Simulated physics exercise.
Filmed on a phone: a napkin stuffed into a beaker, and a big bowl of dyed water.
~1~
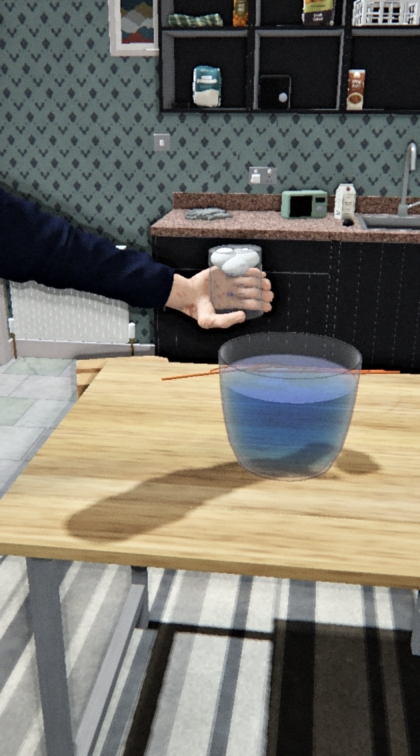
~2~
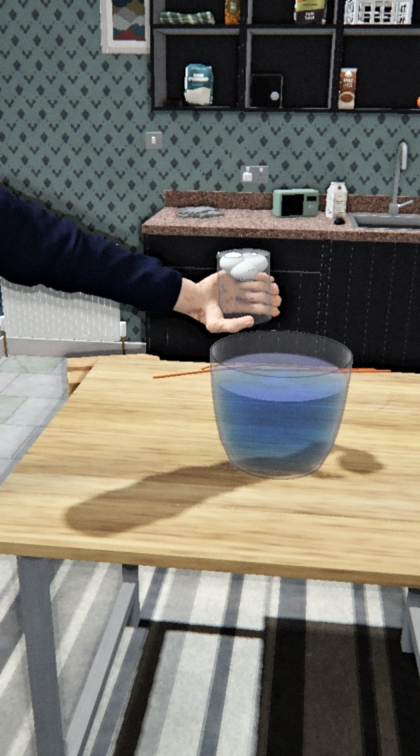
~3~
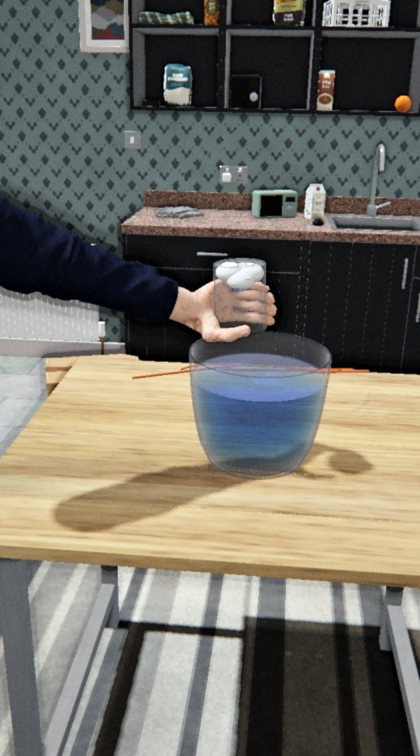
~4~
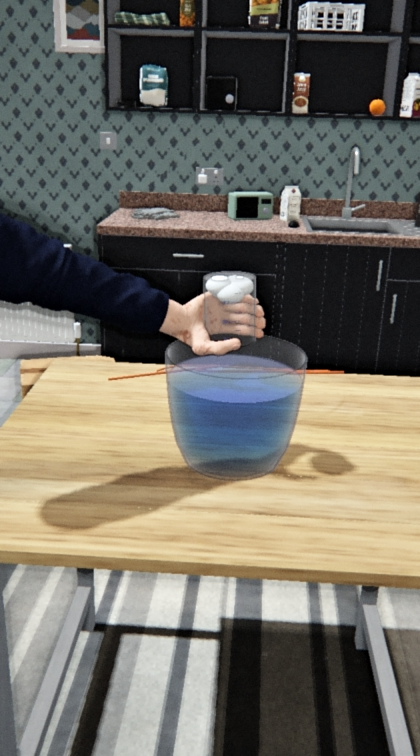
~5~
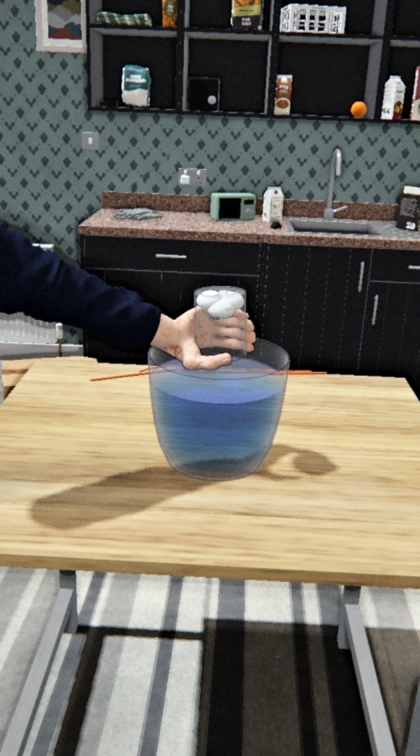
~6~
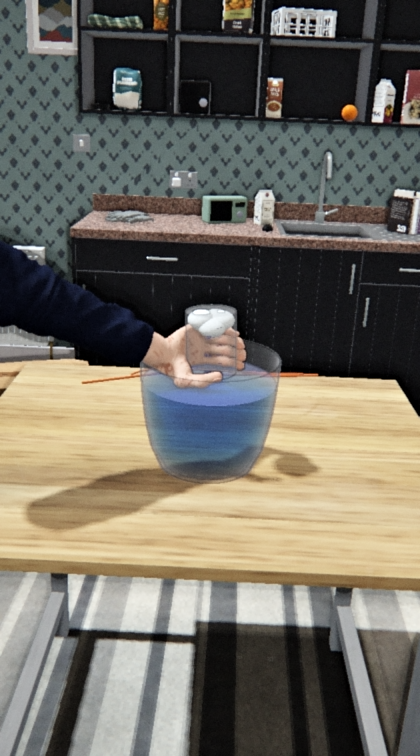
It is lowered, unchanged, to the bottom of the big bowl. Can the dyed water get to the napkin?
It stays dry.
Next, the beaker enters the dyed water.
After that, air is trapped inside and holds the level down.
Finally, the beaker is under, still full of air, and the napkin is dry.
